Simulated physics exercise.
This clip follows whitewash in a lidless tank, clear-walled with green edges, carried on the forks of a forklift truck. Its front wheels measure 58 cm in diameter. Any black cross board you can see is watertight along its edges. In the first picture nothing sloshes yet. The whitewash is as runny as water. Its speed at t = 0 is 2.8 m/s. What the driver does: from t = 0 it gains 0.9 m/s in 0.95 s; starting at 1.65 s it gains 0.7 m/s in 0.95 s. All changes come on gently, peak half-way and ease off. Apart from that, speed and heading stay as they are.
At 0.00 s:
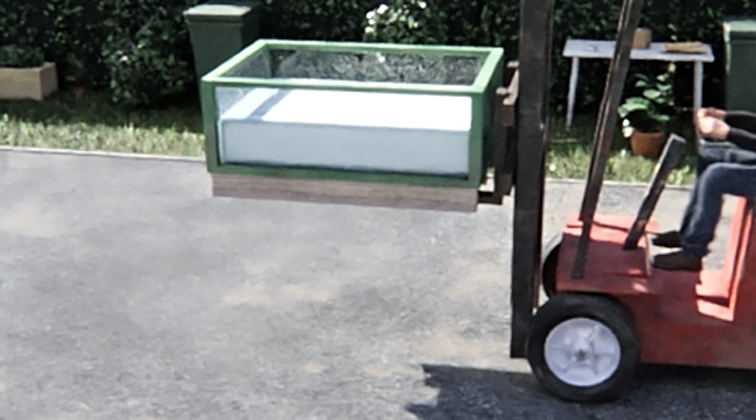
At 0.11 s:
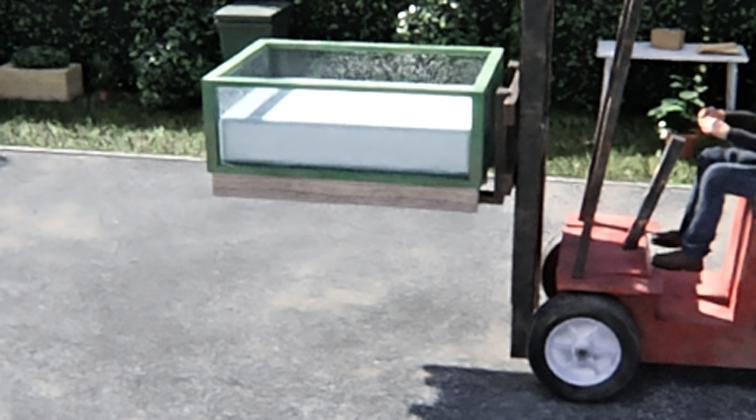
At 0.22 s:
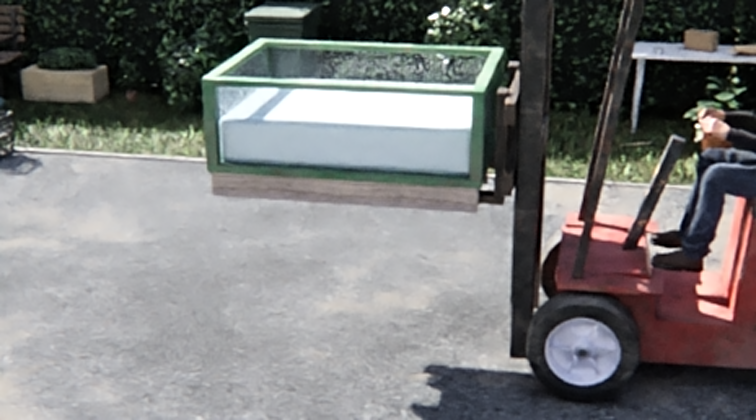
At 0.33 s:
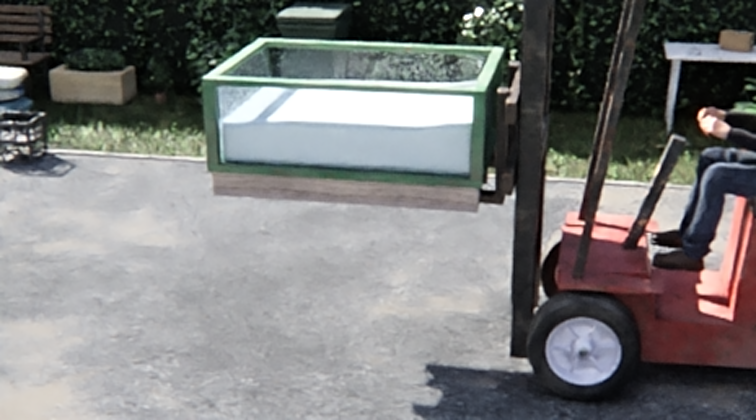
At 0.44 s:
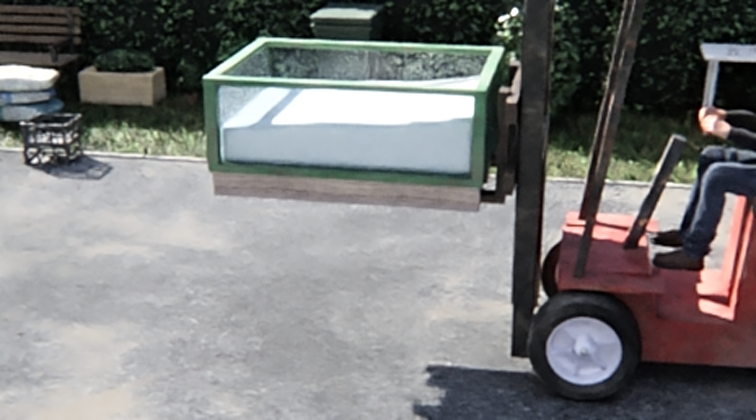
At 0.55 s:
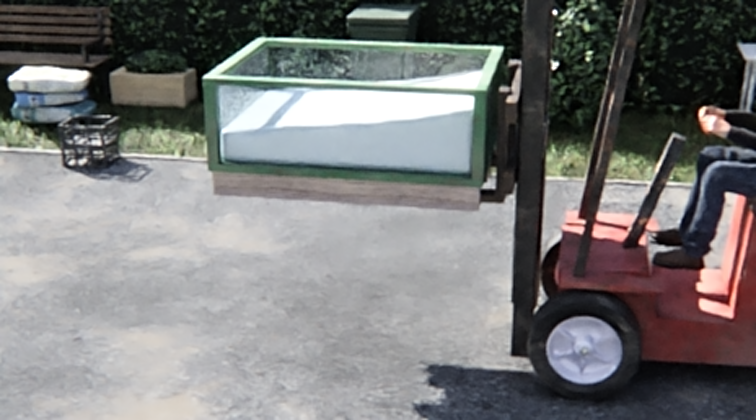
Red forklift carrying a green-edged clear tank leftward past a hedge, the white liquid lying level, then sloping up towards the driver.
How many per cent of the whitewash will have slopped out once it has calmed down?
It loses close to 6 per cent.
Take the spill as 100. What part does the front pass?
About 30 per cent.
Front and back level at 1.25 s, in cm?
About 18 cm in front and 28 cm behind.
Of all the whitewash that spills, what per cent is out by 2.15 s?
About 0 per cent.
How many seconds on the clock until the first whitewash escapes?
At about 2.8 s.
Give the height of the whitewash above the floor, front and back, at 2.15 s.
About 20 cm in front and 20 cm behind.
By 1.25 s the surface is 18 cm up at the front and 28 cm at the back; nothing has left.
By 2.15 s the surface is 21 cm up at the front and 21 cm at the back; nothing has left.
By 3.15 s the surface is 24 cm up at the front and 21 cm at the back; 4 per cent is out, over the back.
By 5.59 s 6 per cent is out, mostly over the back, some over the front, 19 of 297 litres.
